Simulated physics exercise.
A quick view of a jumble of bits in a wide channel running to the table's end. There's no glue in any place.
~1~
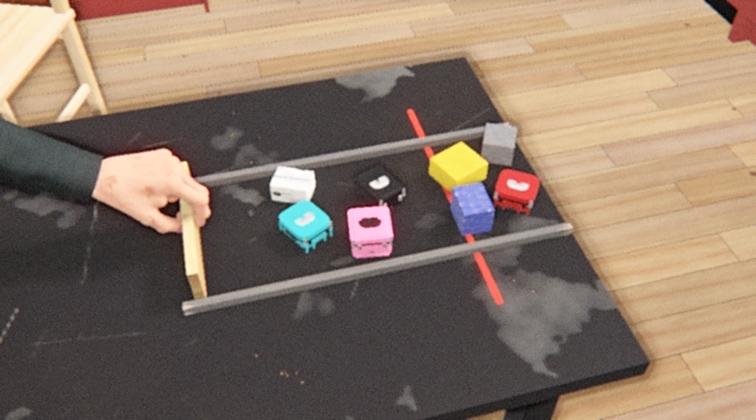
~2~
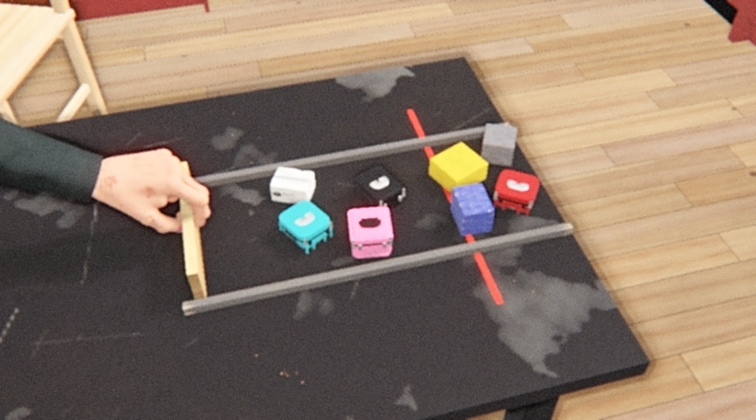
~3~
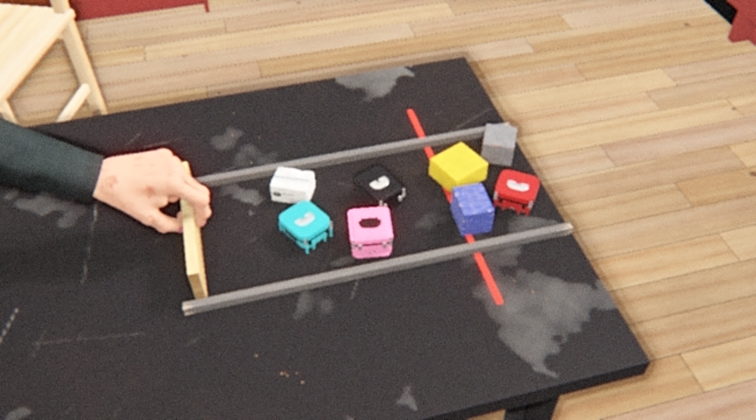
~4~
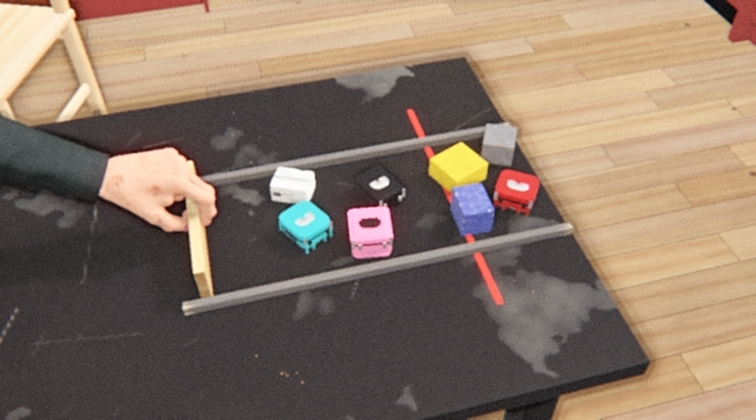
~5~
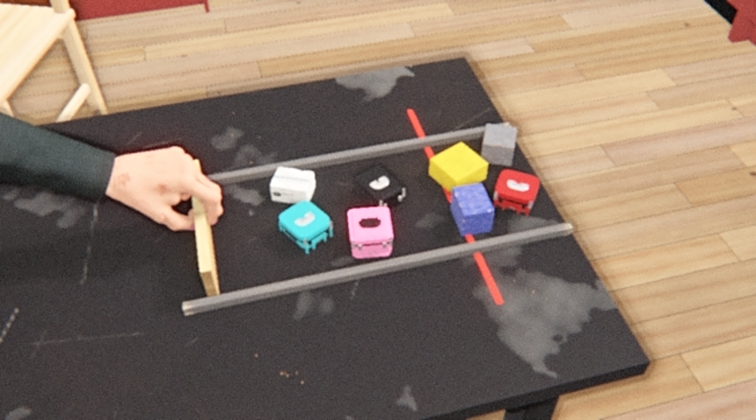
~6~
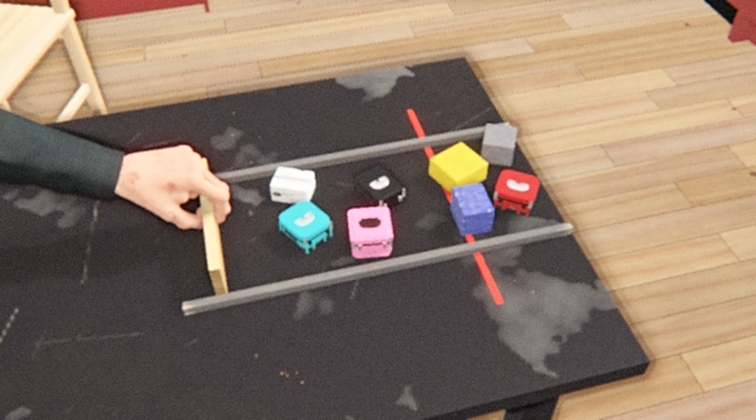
At first, a hand holds a pale board upright at the left of a channel on a dark table, with small cases and blocks scattered toward a red line of tape. The hand then slides the board a short way right, without touching the pieces, which all stay still.
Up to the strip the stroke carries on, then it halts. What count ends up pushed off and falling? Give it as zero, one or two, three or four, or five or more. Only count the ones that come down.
The count that falls is one or two.
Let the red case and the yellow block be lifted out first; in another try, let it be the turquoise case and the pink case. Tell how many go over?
0 and 0.
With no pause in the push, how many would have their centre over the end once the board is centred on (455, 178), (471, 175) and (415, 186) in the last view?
In order, that gives 2, then 3, then 0.
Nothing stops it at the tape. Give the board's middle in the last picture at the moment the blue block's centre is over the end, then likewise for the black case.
When the blue block crosses, the middle is near (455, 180); when the black case crosses, near (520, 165).
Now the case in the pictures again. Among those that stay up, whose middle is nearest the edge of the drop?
Nearest at the end: The blue block.
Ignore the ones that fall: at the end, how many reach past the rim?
1, I think.
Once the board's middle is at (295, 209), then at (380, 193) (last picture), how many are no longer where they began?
By the first moment it's 2, by the second it's 5.
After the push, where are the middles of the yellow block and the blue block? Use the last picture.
They finish at roughly (500, 159) and (546, 193) respectively.
Early on, none off yet; grey block at rest near (499, 145); red case at rest near (516, 193); yellow block at rest near (458, 169).
Finally, the number that fall off is one or two; lost, red case and grey block.
